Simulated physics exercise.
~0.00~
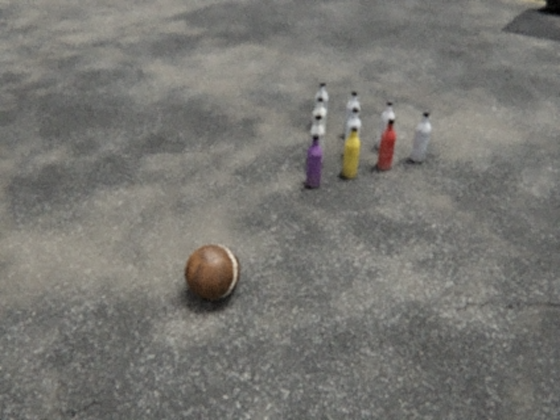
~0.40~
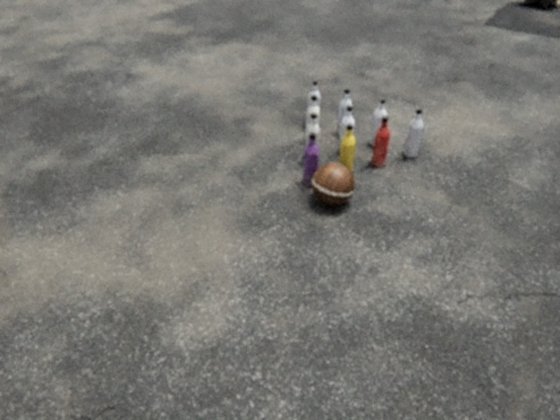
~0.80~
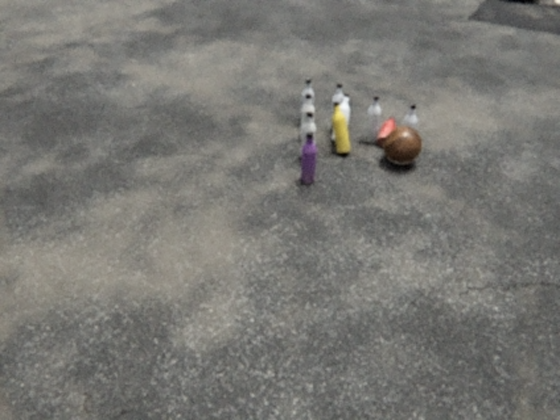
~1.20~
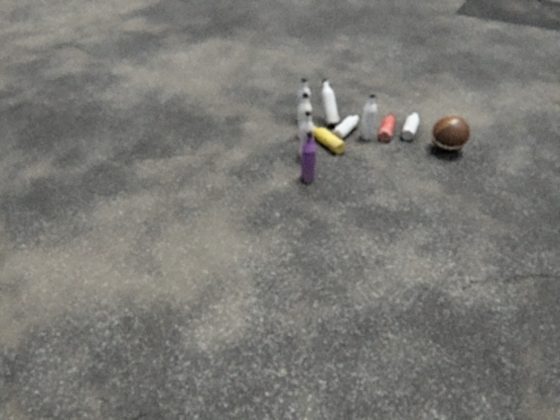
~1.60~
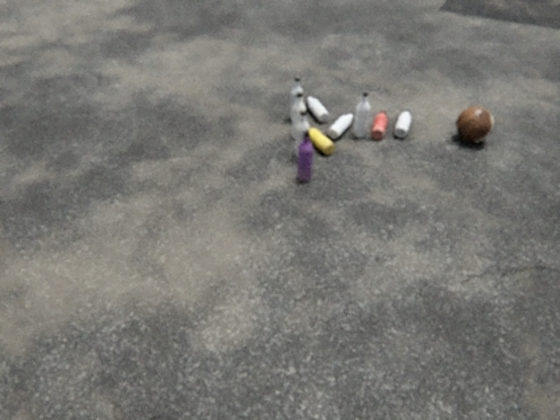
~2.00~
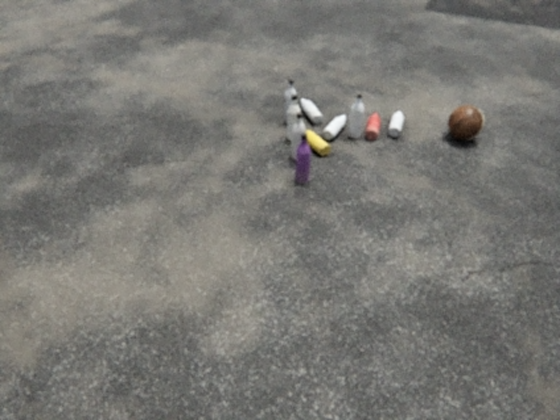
A brown ball rolled across the pavement into a group of bottles, knocking over the red and yellow ones and a few pale ones before coming away to the right, while the purple bottle in front and several clear ones stayed standing.
